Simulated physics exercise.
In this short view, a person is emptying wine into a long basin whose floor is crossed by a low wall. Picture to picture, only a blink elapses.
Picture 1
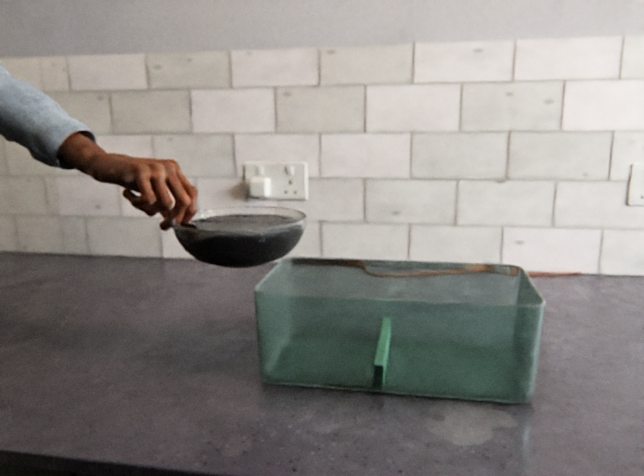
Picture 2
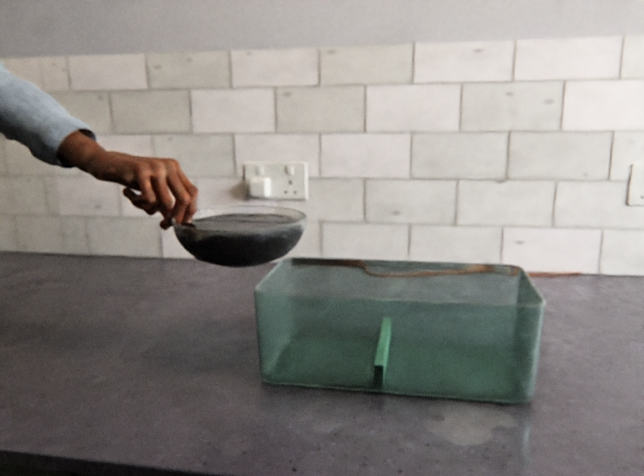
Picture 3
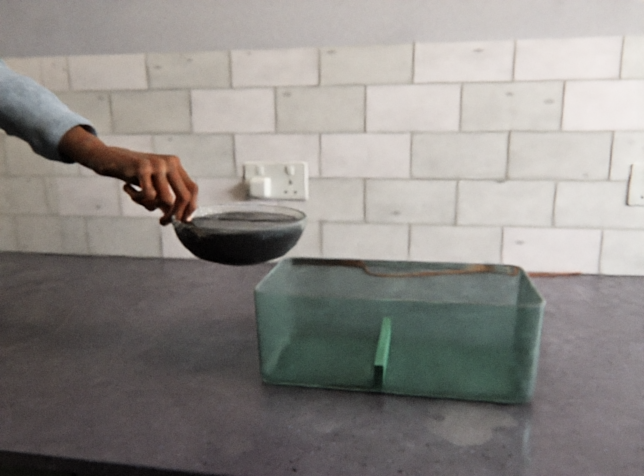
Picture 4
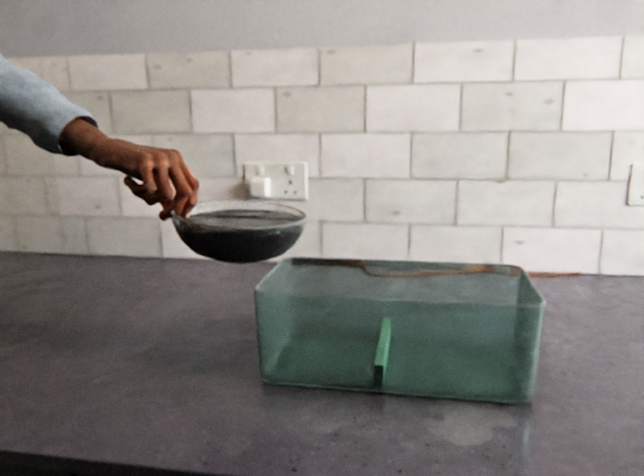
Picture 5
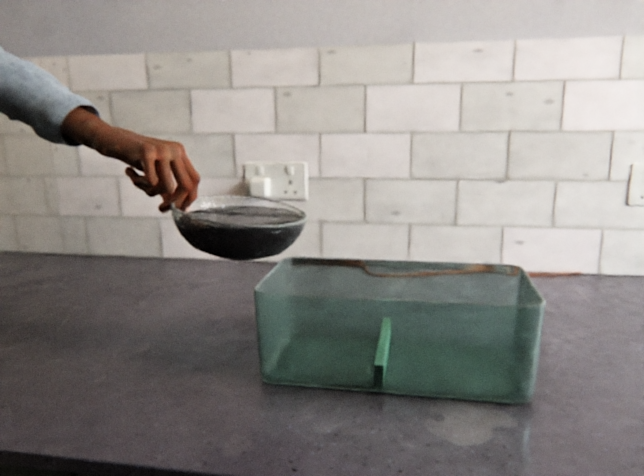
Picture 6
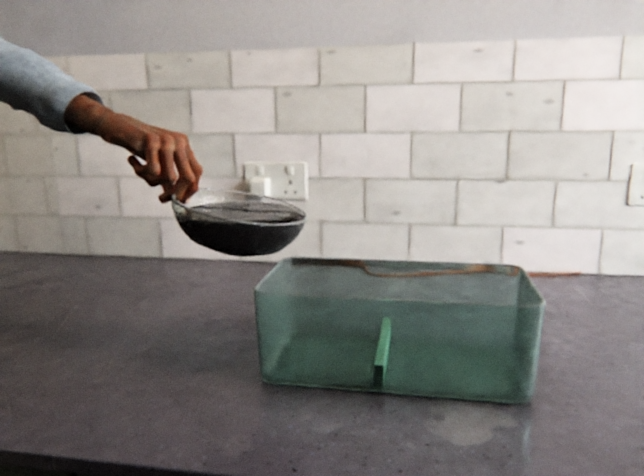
On a dark countertop, a hand holding a glass bowl of dark wine beside a long green basin, slowly tilting it slightly rightward.
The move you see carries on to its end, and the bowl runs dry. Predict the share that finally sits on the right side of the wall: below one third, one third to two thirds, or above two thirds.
Right-side share: One third to two thirds.
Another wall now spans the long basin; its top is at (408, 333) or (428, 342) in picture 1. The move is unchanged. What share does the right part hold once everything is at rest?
The first placement gives around 5 percent, the second 15 percent.
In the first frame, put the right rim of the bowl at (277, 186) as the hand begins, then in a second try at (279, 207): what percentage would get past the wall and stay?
Roughly 25 percent on the first try and 20 percent on the second.
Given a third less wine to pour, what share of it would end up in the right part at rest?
It would be somewhere near 25 %.
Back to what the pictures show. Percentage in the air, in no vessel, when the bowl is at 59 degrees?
Around 35 in a hundred.
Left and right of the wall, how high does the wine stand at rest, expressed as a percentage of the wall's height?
50 per cent for the left part, 40 for the right.
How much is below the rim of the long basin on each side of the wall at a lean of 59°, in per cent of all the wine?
Left about 25, right about 0.
A moment on, the bowl is tipped part way and 35 per cent is still to pour, 27 is left of the wall and 1 right of it.
Next, the bowl is tipped on its side and 1 per cent is still to pour, 46 is left of the wall and 47 right of it.
Then the bowl is tipped on its side and 0 per cent is still to pour, 52 is left of the wall and 48 right of it.
Later the bowl is tipped on its side and 0 per cent is still to pour, 51 is left of the wall and 48 right of it.
At rest 51 per cent lies left of the wall, 48 right of it and 1 outside.
